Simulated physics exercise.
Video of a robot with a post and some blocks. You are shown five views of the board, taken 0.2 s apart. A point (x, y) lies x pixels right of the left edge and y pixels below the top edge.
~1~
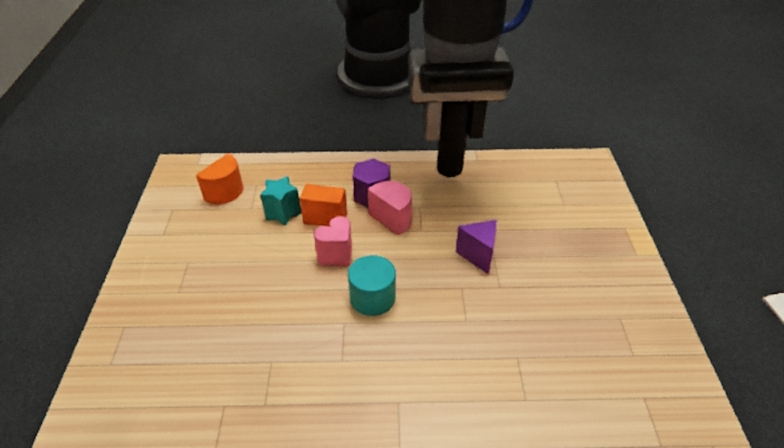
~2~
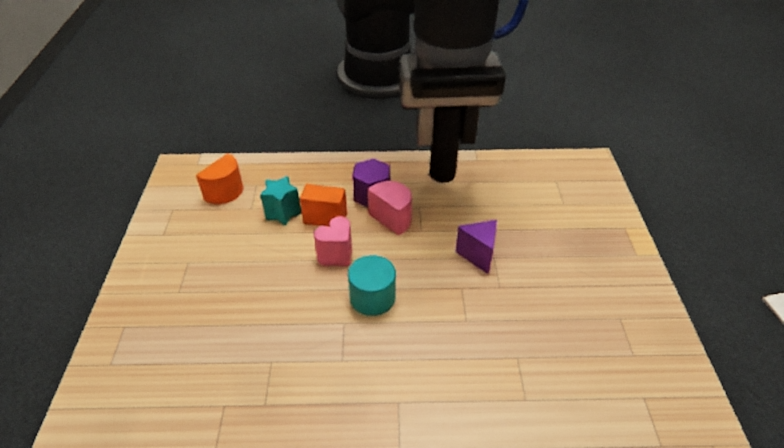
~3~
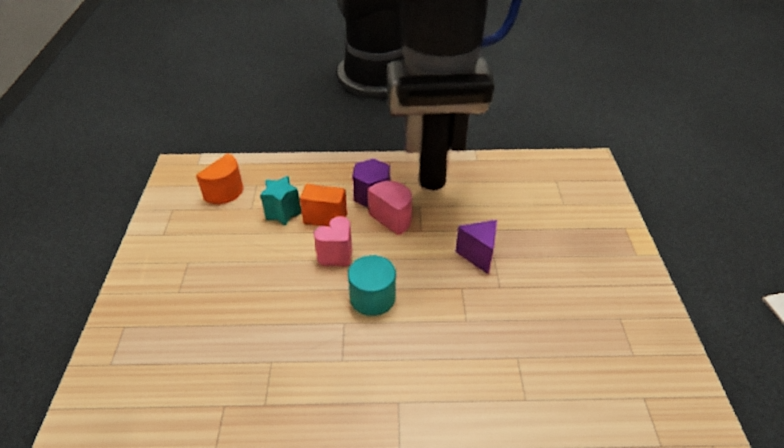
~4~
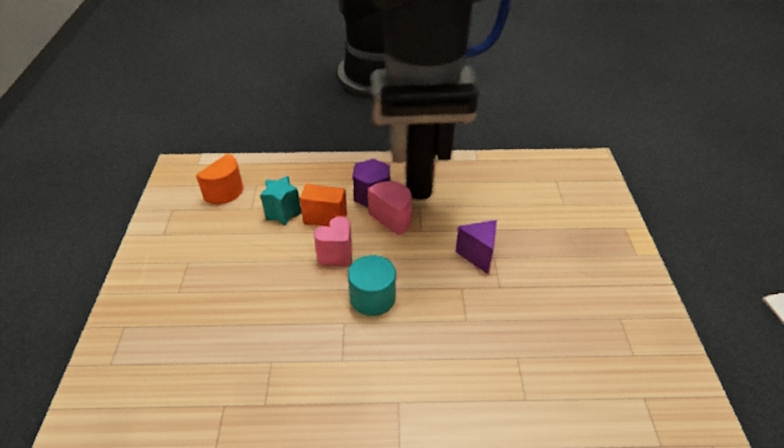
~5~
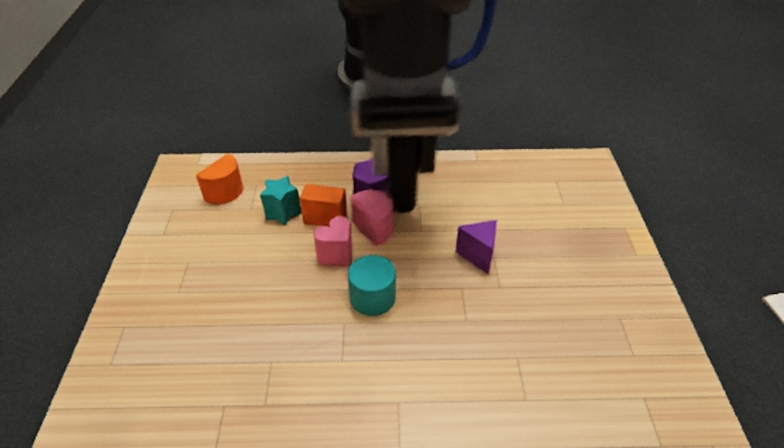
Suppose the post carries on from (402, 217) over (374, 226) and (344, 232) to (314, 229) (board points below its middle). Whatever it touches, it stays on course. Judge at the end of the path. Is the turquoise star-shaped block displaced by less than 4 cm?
Answer: Yes.
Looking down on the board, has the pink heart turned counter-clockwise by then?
In short: Yes.
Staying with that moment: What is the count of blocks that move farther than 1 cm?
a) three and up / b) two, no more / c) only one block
a: Three and up.
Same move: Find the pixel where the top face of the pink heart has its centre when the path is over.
It ends at (307, 254).
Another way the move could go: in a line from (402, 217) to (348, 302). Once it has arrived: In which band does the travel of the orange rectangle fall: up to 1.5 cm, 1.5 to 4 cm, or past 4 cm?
Band: Under 1.5 cm.
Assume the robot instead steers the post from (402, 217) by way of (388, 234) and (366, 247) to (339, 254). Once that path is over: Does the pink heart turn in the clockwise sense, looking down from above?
No, that is not how it ends up.
On the path given first. One third of the way, post (374, 213); orange rectangle (312, 194), turned 35° clockwise; pink heart (325, 236); pink D-shaped block (345, 214).
Two thirds of the way, post (342, 219); turquoise star-shaped block (276, 185), turned 15° anticlockwise; orange rectangle (309, 194), turned 40° clockwise; pink heart (309, 252), turned 25° anticlockwise; pink D-shaped block (317, 225), turned 35° anticlockwise.
At the end, post (312, 217); turquoise star-shaped block (261, 180), turned 45° anticlockwise; orange rectangle (289, 184), turned 75° clockwise; pink heart (307, 254), turned 30° anticlockwise; pink D-shaped block (303, 227), turned 70° anticlockwise.
